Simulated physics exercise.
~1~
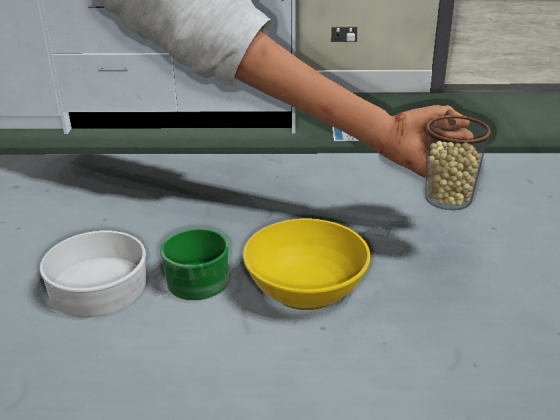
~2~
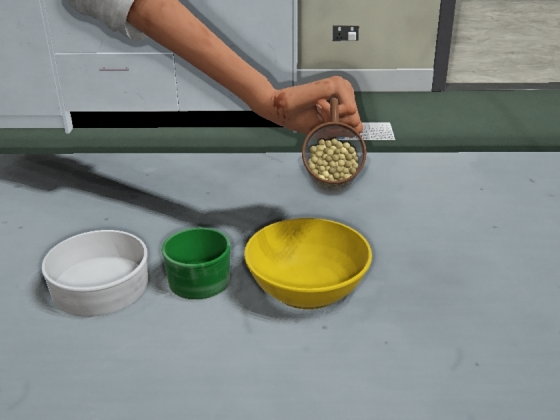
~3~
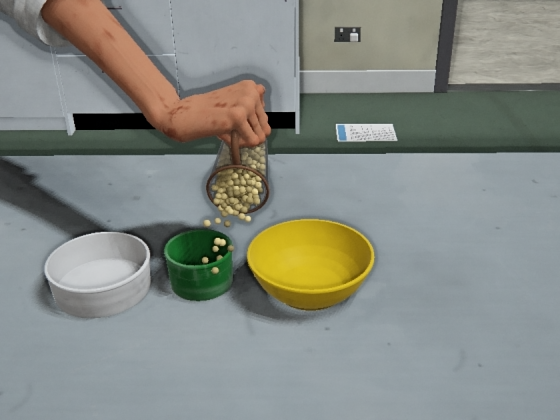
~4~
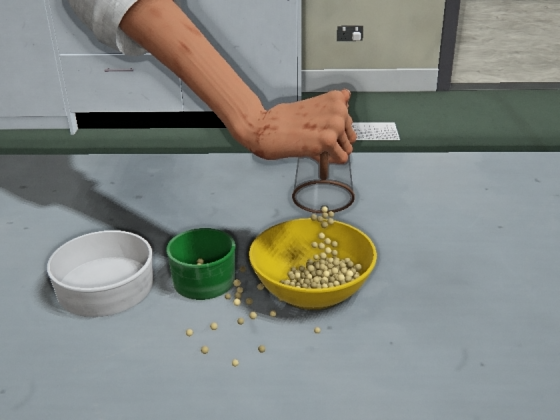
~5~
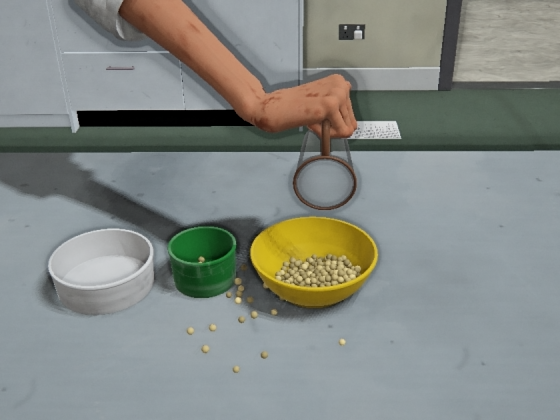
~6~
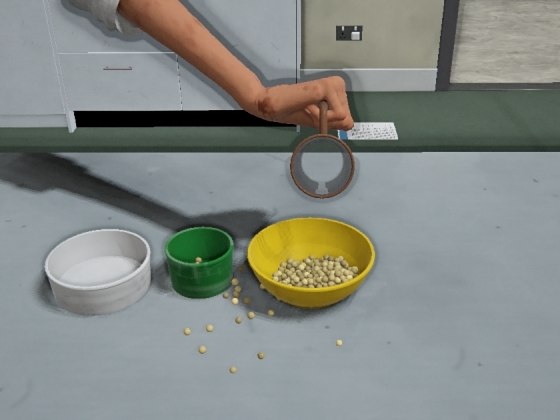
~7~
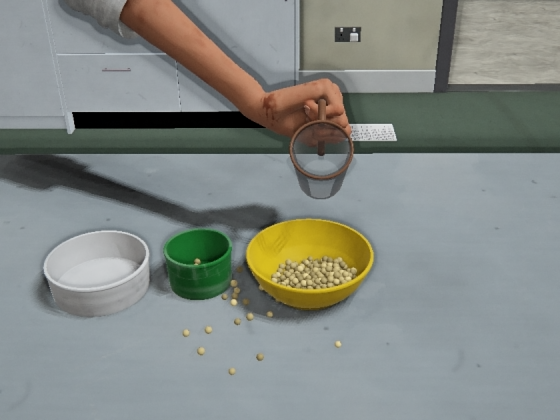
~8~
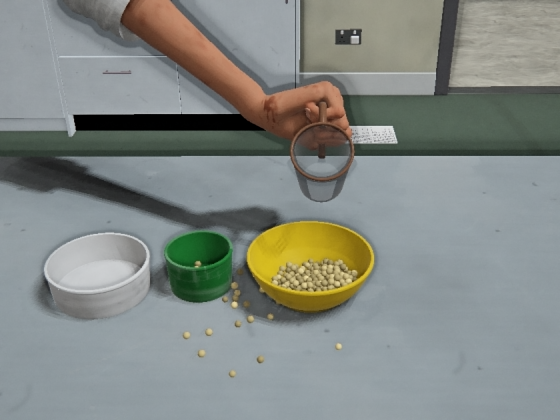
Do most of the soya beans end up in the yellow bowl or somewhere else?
Most of the soya beans end up in the yellow bowl. Only a few lie on the table or in the green dish, and the white dish and the cup are left empty.
